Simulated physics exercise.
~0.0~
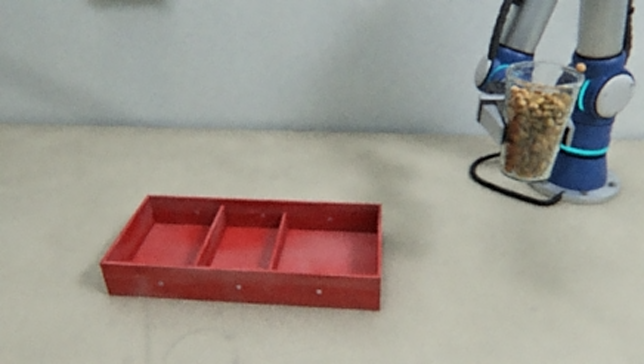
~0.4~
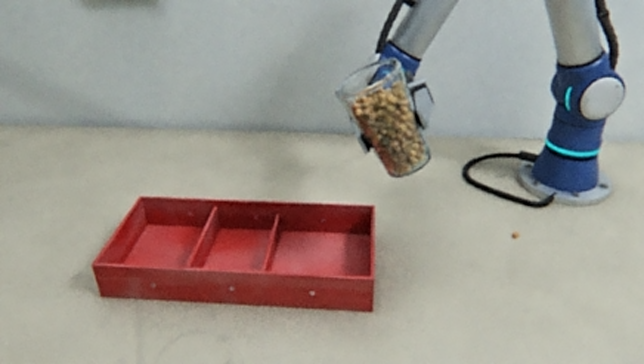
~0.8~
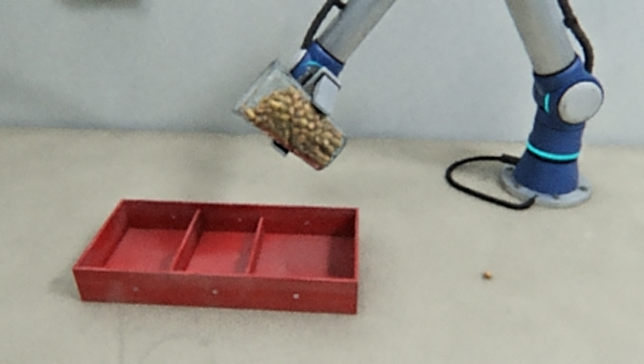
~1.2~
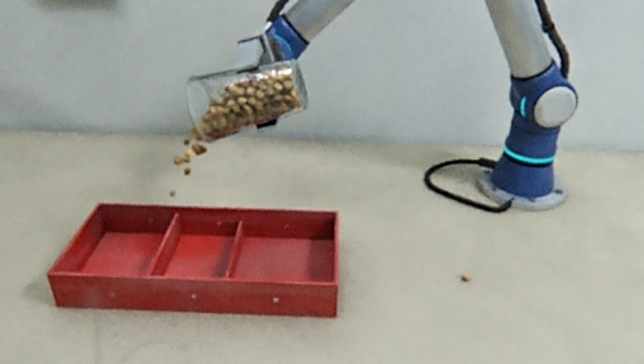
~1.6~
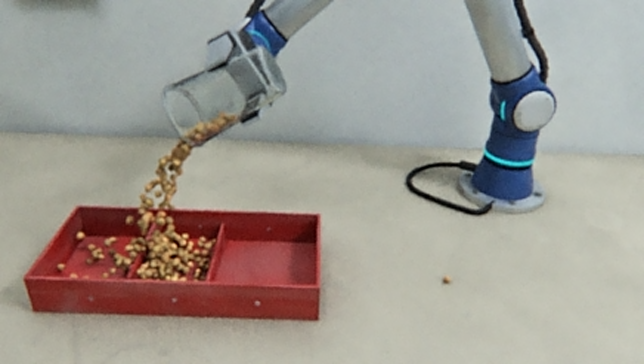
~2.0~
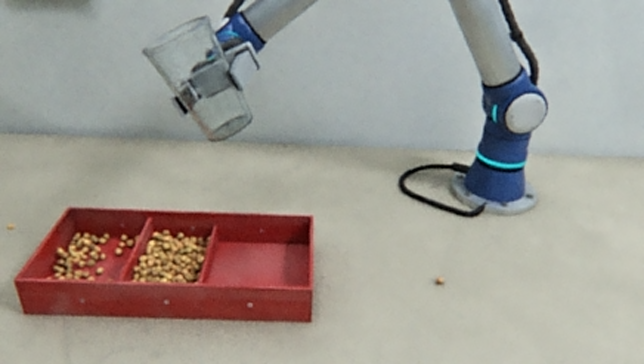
The video shows a robot arm carrying a clear cup of chickpeas left over a red box with three compartments, tipping it to pour them out, then turning the empty cup back up, leaving a heap in the middle compartment and fewer in the left one.
